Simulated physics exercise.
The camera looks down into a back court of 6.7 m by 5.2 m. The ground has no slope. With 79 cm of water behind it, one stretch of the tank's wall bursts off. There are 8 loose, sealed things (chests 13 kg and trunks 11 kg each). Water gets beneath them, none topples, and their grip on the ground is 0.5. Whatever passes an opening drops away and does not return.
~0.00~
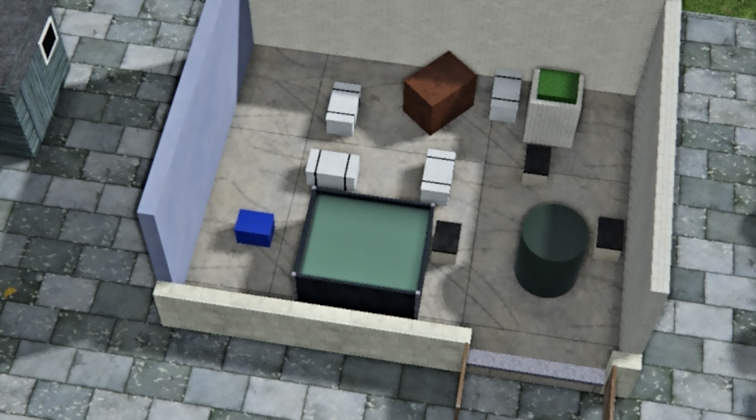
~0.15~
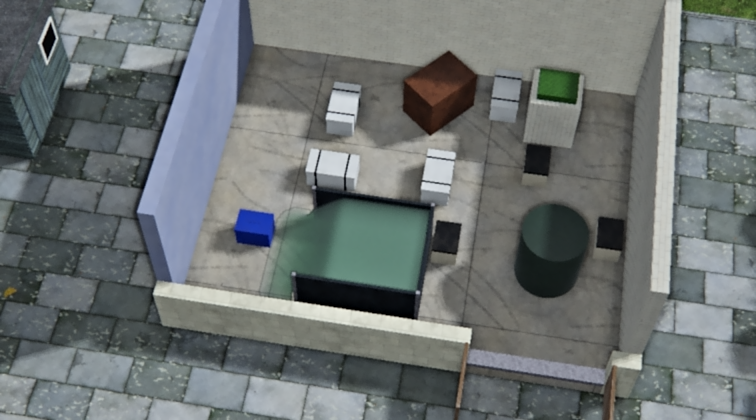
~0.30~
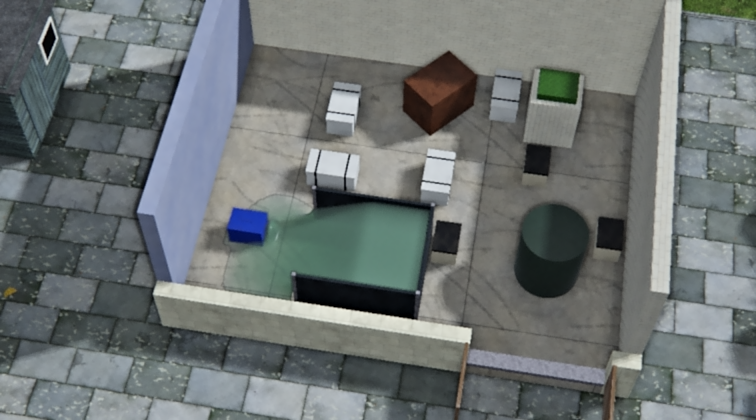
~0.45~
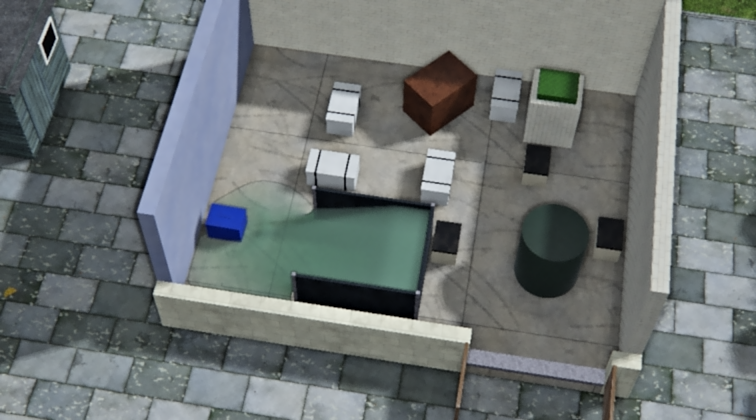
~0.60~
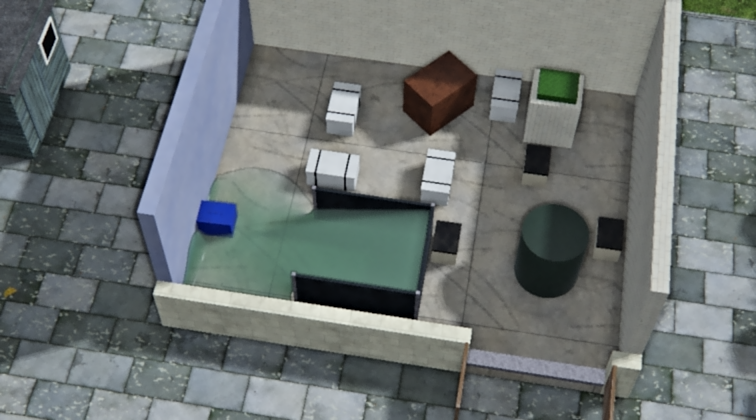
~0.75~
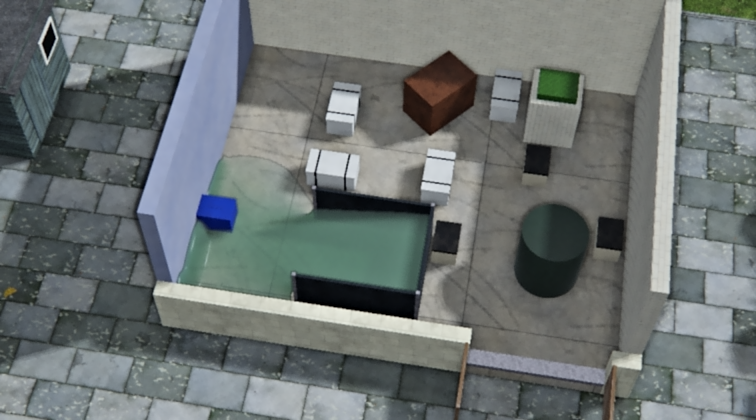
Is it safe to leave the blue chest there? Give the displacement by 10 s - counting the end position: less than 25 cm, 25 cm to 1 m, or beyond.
Blue chest travels far.
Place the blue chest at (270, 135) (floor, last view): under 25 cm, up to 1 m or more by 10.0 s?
It ends far away.
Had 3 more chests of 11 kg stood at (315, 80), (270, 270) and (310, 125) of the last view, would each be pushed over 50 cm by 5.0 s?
In turn: Past it, over, over.
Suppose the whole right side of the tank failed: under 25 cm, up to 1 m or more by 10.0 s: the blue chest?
Then the blue chest barely shifts.
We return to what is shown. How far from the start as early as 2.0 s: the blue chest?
Roughly 200 cm by then.
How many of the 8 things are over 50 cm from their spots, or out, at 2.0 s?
1 of them.
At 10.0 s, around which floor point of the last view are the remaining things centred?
Around (478, 182).
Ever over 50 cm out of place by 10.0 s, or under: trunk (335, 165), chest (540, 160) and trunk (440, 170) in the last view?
In turn: More, less, over.
After 2.0 s the blue chest is near (247, 122), 1.8 m from its start, afloat; 0 of 8 are out; 1 afloat.
After 4.5 s the blue chest is near (405, 58), 4.0 m from its start, afloat; 0 of 8 are out; 2 afloat.
After 7.0 s the blue chest is near (421, 63), 4.1 m from its start, afloat; 0 of 8 are out; 5 afloat.
After 10.0 s the blue chest is near (421, 65), 4.1 m from its start, aground; 0 of 8 are out; 5 afloat.
